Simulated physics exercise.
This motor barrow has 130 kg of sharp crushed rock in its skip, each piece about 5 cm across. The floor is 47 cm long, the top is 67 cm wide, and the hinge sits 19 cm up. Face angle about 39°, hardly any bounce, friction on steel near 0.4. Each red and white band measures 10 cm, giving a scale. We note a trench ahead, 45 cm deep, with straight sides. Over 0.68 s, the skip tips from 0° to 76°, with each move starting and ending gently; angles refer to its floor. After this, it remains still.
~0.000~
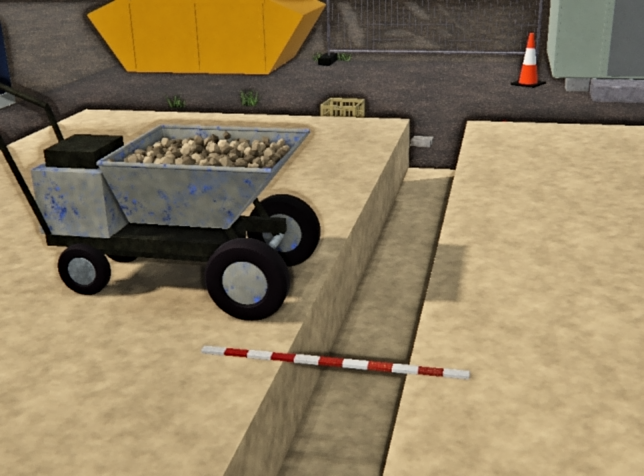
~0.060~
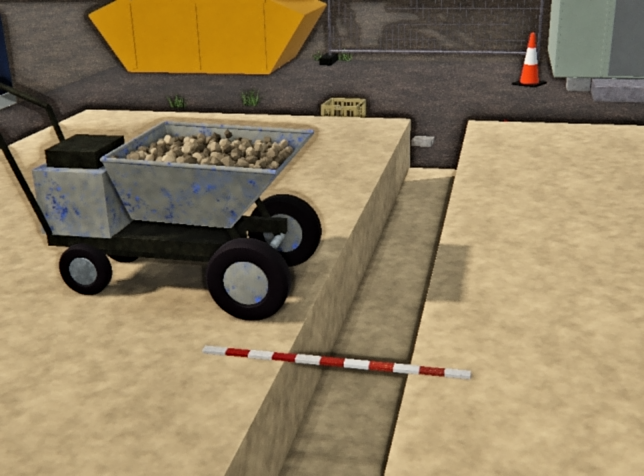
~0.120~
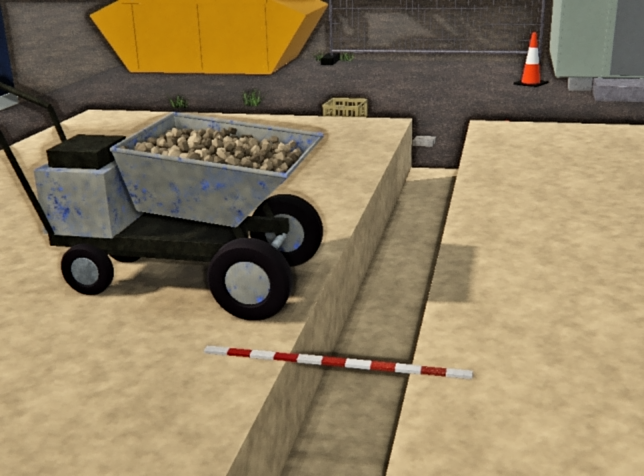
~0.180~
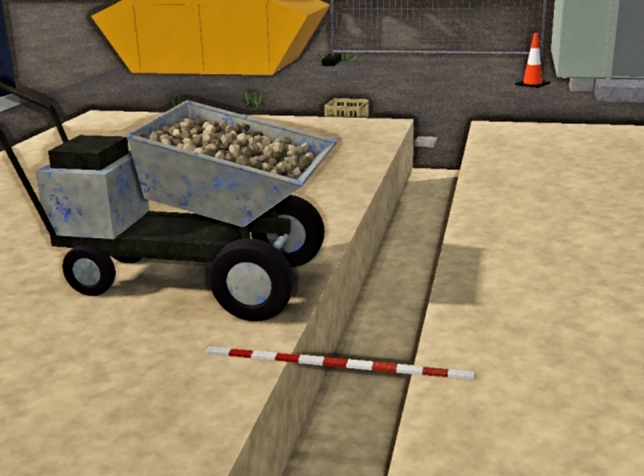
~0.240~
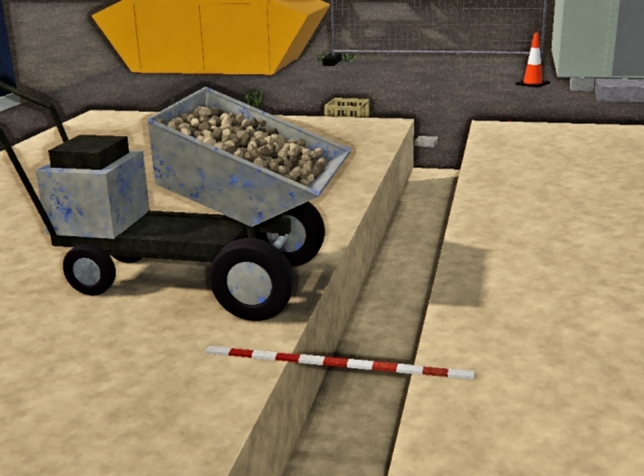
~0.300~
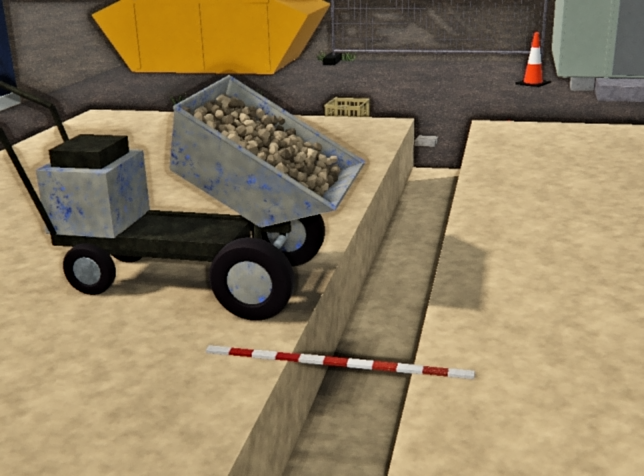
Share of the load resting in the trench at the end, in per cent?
56 per cent.
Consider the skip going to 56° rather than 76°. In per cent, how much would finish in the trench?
It would be near 25 per cent.
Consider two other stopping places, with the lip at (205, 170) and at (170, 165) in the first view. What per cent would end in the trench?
I'd expect close to 100 per cent at the first and 90 per cent at the second.
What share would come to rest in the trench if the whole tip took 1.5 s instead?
That works out at about 80 in a hundred.
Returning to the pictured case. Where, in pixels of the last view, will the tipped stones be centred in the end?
The tipped stones centre close to (422, 358).
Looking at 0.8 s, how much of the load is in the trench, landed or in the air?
By that moment, roughly 25 per cent of the load.
After 0.5 s the floor is at 64°; 100 % in the skip; the foremost stones are at (372, 230).
After 0.8 s the floor is at 76°; 57 % in the skip, 23 % in the trench, 20 % past the trench; the foremost stones are at (474, 316).
After 1.1 s the floor is at 76°; 11 % in the skip, 44 % in the trench, 45 % past the trench; the foremost stones are at (637, 321).
After 3.1 s the floor is at 76°; 0 % in the skip, 56 % in the trench, 44 % past the trench; the foremost stones are past the picture's edge.
